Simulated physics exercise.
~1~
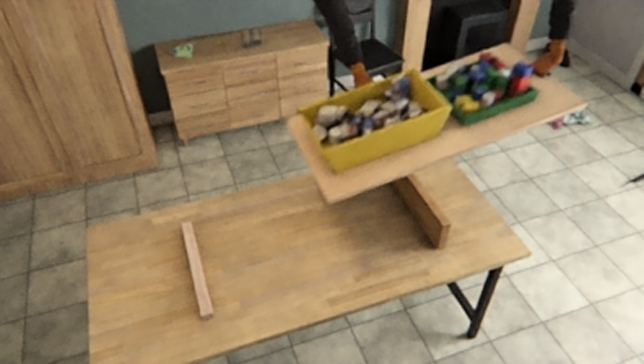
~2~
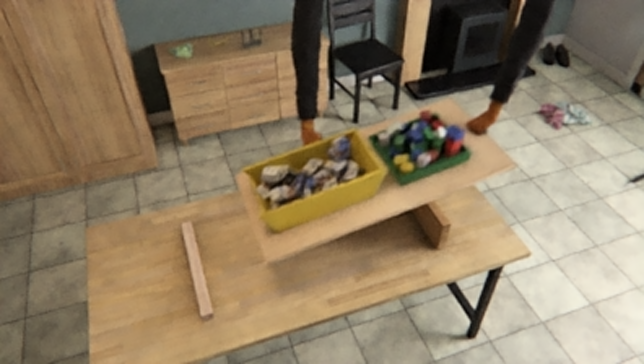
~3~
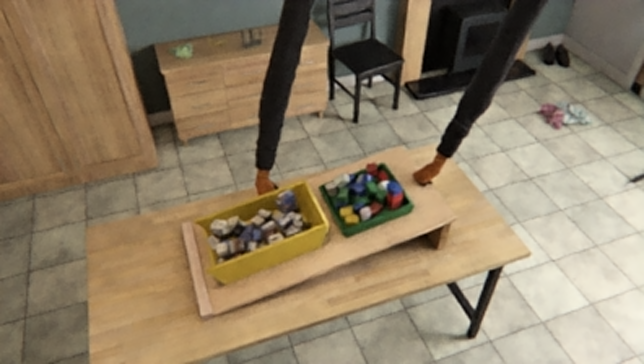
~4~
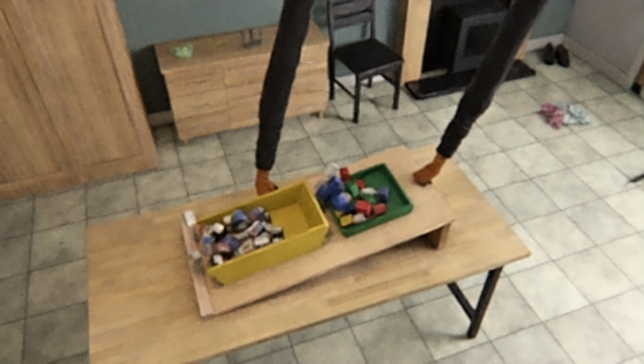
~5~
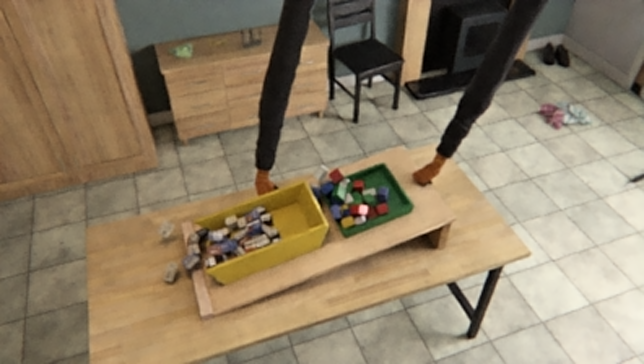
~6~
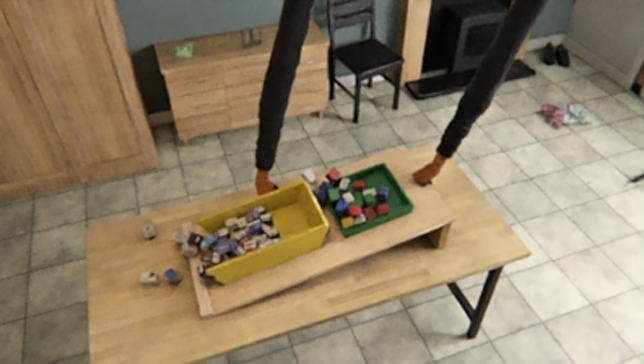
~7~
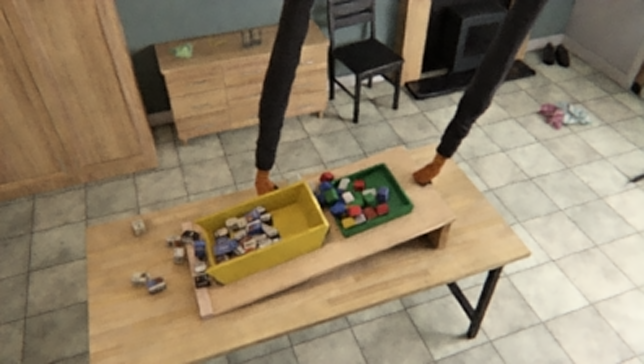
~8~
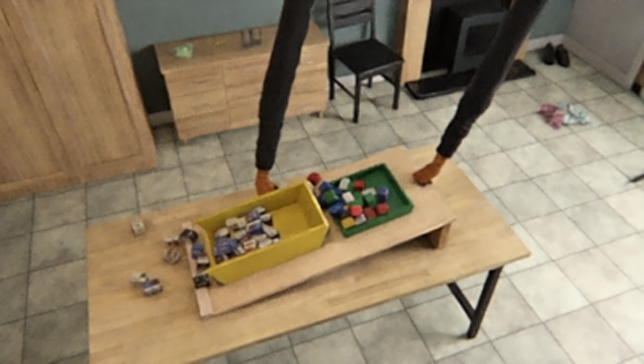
A tilted board carrying a yellow tote of small cartons and a green tote of colourful toy bricks swings left and down over a wooden table, guided by a pair of hands in dark sleeves. Its lower end comes down against a wooden batten on the tabletop and stops dead, while the hands hold it there. The loads keep going, the cartons sliding left and spilling over the yellow tote's low end as bricks tumble about and some leave the green tote. A few cartons roll past the batten onto the table and settle, with most of both loads still in their totes.
